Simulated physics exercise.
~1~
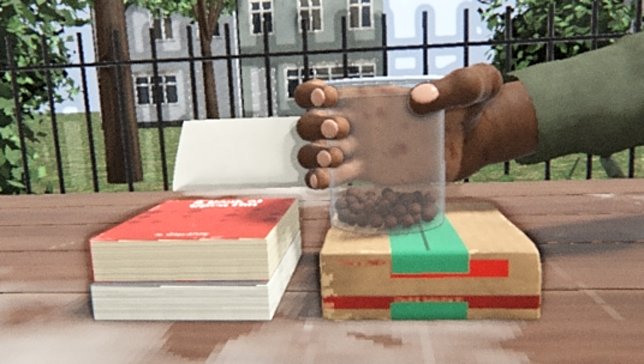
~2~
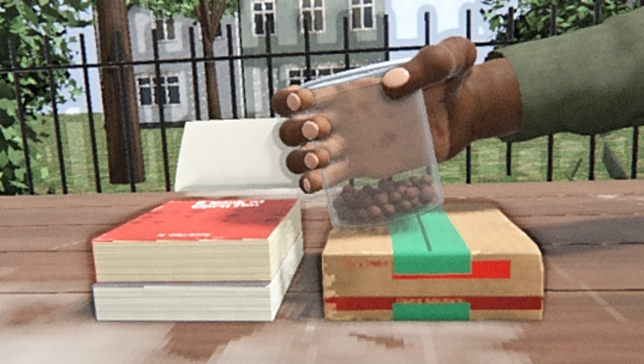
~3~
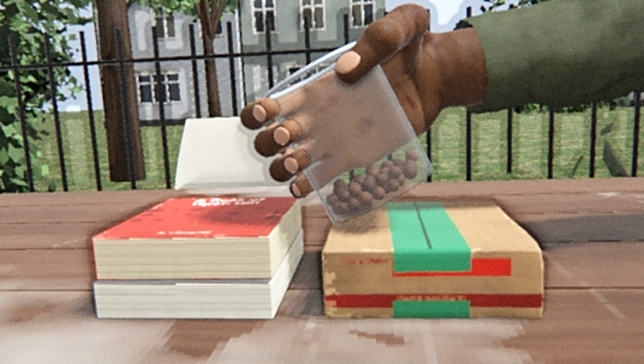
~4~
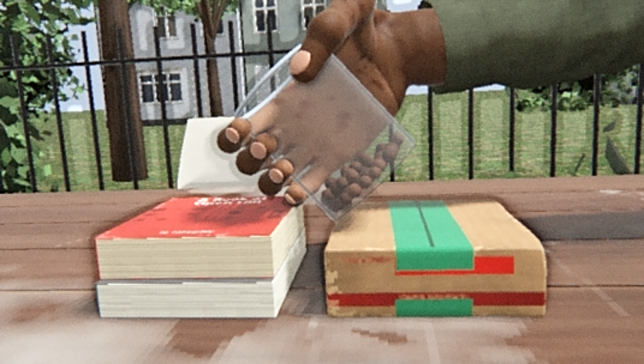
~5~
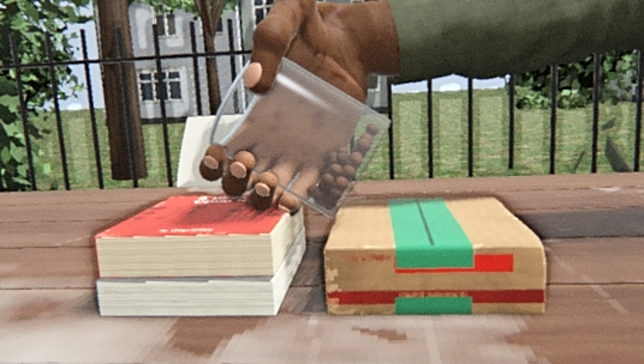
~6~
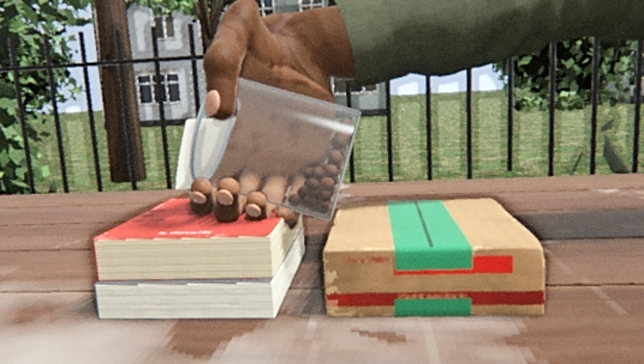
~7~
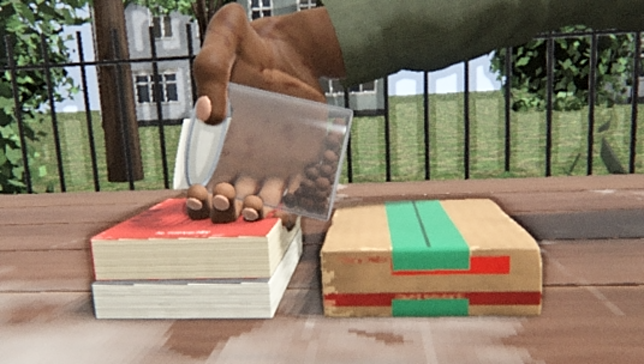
Hand tipping a clear jar of small brown balls leftward from a taped box onto stacked books, the balls all staying inside.
